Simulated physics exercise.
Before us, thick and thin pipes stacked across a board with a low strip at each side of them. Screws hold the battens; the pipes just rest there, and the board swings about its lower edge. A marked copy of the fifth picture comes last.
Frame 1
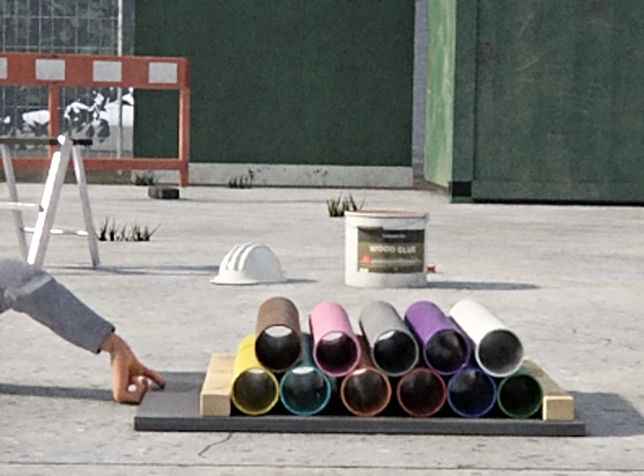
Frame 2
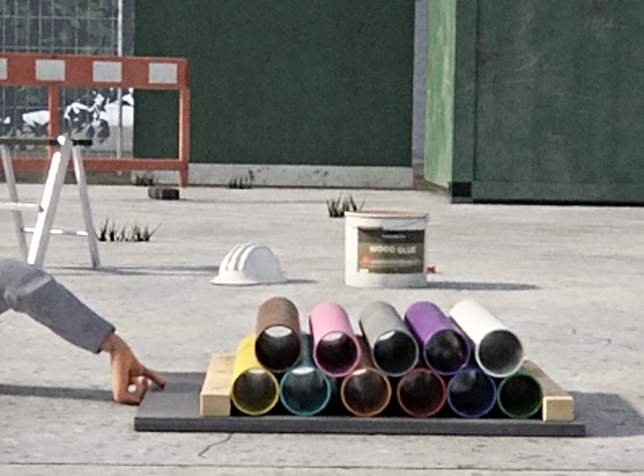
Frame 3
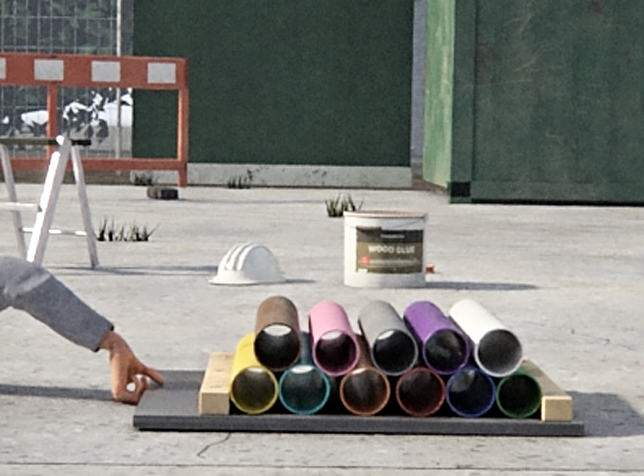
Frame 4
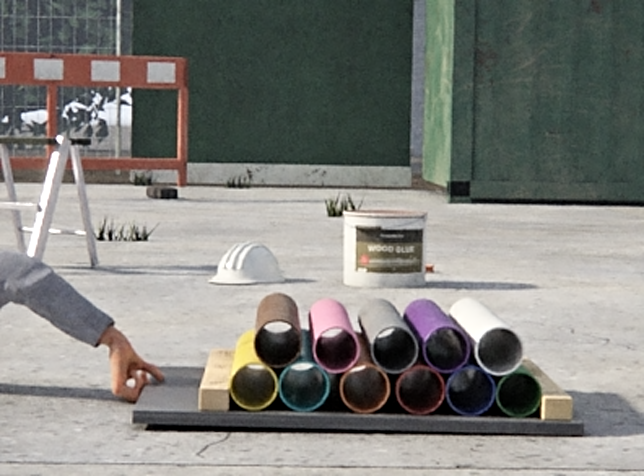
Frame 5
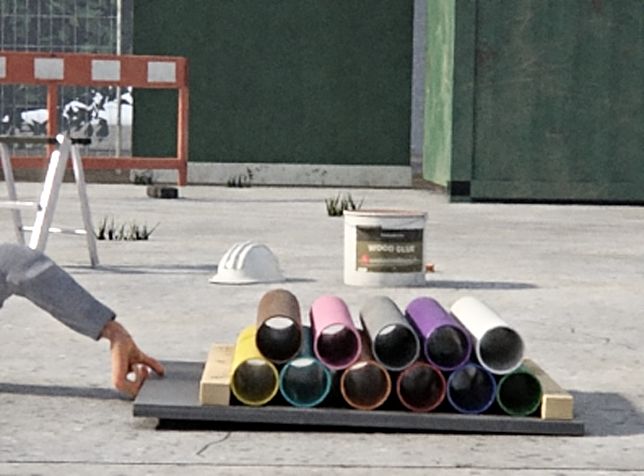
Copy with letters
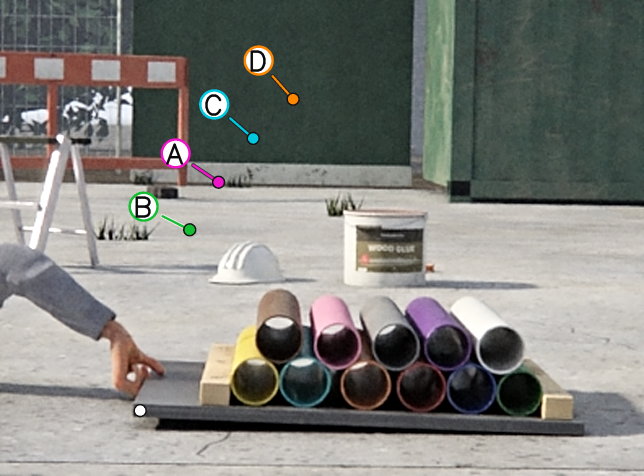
A hand at the left gripped the end of a dark board stacked with colourful pipes between two wooden strips, then slowly raised that end slightly, tilting the board and the pipes a little.
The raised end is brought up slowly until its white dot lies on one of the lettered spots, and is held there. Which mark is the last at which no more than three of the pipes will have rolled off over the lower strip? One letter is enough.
Lift it to B and no more.
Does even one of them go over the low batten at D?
Yes.
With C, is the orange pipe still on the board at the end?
The orange pipe: Yes.
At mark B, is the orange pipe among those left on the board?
Yes, with B.
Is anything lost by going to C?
Yes.
On the marked copy, A at (219, 182); B at (190, 230); C at (253, 138); D at (293, 99); the white dot at (140, 411).
With B. Early on, board at 16°.
Further on, board at 26°.
At the end, board at 26°, one over the low batten (white).
As for the rest, A five over the low batten; C five over the low batten; D five over the low batten.
